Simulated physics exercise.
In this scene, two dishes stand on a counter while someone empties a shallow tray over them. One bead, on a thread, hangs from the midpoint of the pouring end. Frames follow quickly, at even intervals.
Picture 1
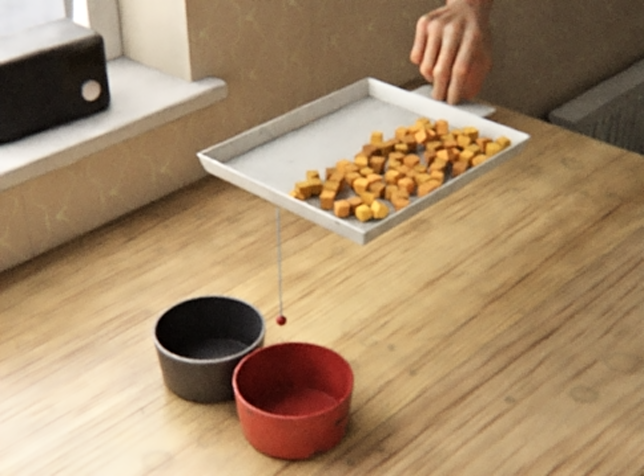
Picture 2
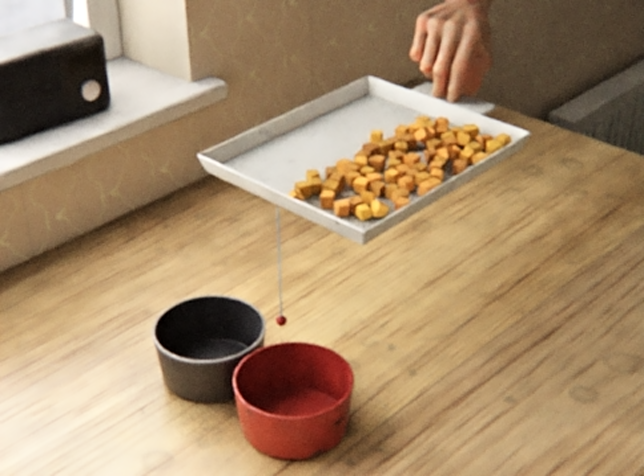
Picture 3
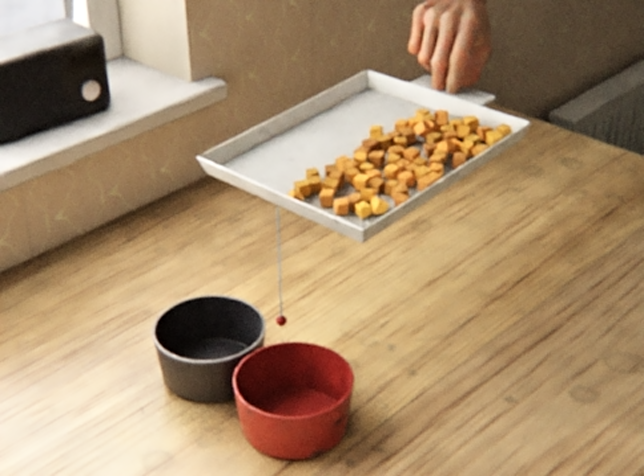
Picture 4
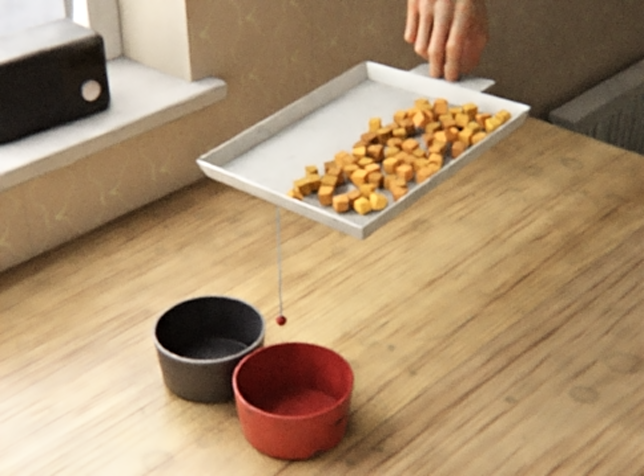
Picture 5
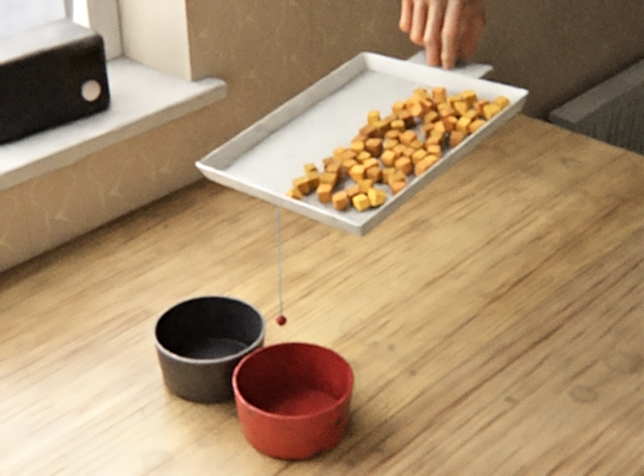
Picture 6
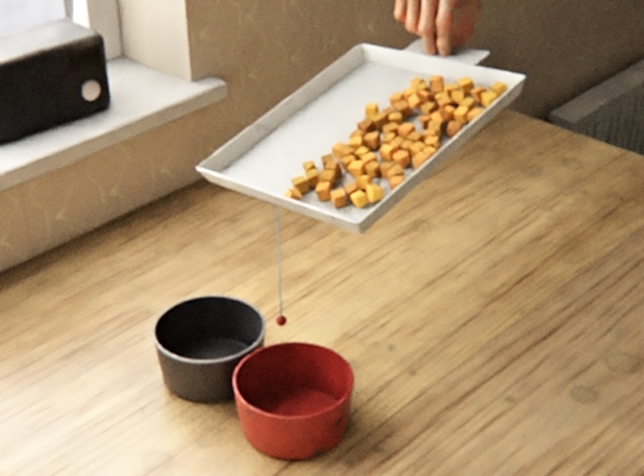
On a wooden counter by a window, a hand held a pale tray of orange croutons above a dark dish and a red one, then slowly raised the handle end, tilting the tray slightly.
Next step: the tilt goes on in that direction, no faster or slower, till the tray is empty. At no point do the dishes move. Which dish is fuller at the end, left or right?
Looks to me like the dish on the left ends up with more.
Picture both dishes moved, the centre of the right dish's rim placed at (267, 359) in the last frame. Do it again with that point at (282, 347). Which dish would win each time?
First place: The leftmost dish. Second place: The leftmost dish.
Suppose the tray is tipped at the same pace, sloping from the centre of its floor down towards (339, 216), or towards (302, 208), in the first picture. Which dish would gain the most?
First: The dish at right. Second: The dish at right.
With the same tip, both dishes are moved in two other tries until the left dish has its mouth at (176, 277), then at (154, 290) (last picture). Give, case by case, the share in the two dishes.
Roughly 80 %, then roughly 70 %.
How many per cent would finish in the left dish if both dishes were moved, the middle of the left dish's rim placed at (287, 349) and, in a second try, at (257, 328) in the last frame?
Respectively 10 percent and 40 percent.
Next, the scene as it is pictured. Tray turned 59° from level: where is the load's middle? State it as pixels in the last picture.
About (260, 162).
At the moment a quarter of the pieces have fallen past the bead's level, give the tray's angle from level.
Around 105 degrees of turn.
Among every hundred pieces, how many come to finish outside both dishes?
Roughly 40 per cent.
Soon after the last picture, tray tipped steeply; nearly all on the tray; a small part in the air.
A little later, tray tipped right over; most on the tray; a small part in the left dish; a small part outside both; a small part in the air.
Later still, tray tipped past a quarter turn; a stray few in the right dish; about two thirds in the left dish; about a third outside both.
At rest, tray tipped past a quarter turn; a stray few in the right dish; about two thirds in the left dish; about a third outside both.
